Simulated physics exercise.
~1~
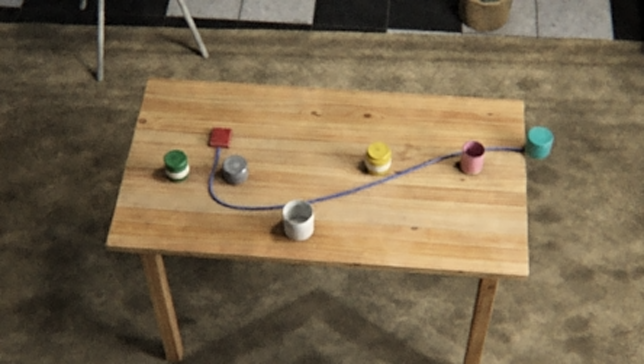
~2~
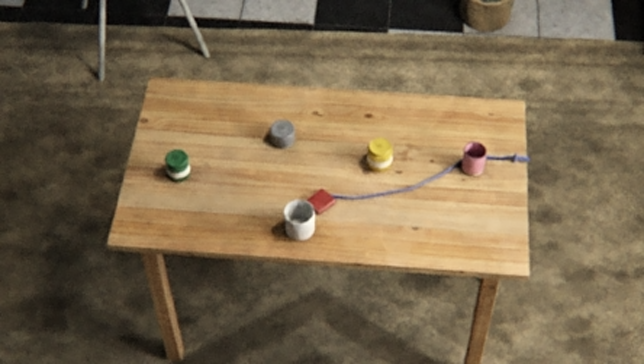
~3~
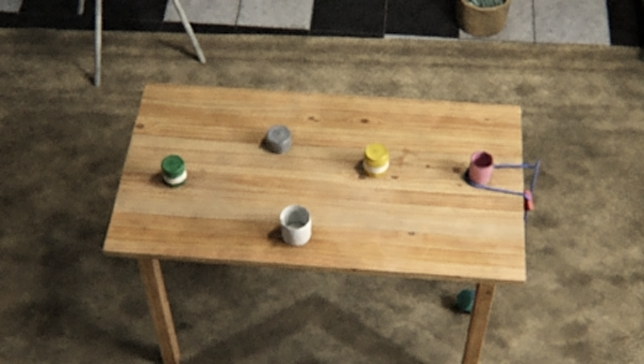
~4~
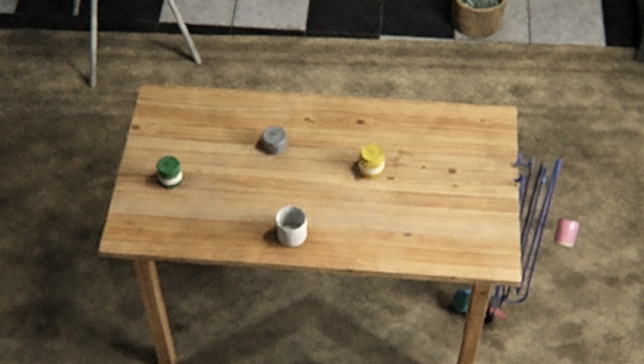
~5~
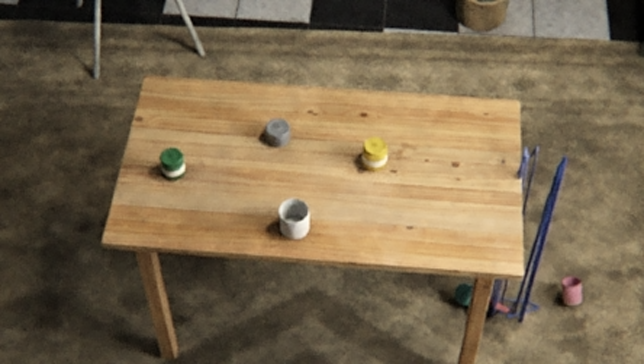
The clip opens on a wooden table where a blue cable curves from a flat red phone on the left, past small tins and cups, to a teal speaker at the right edge. The speaker drops off the side, and the cable slides right, drawing the phone toward the white cup while the grey tub shifts up and right. The phone then reaches the right edge and falls, and the pink mug follows it over. Finally, the cable hangs and lies beside the table, with the fallen things on the floor, while the green tin, grey tub, yellow jar and white cup remain on top.
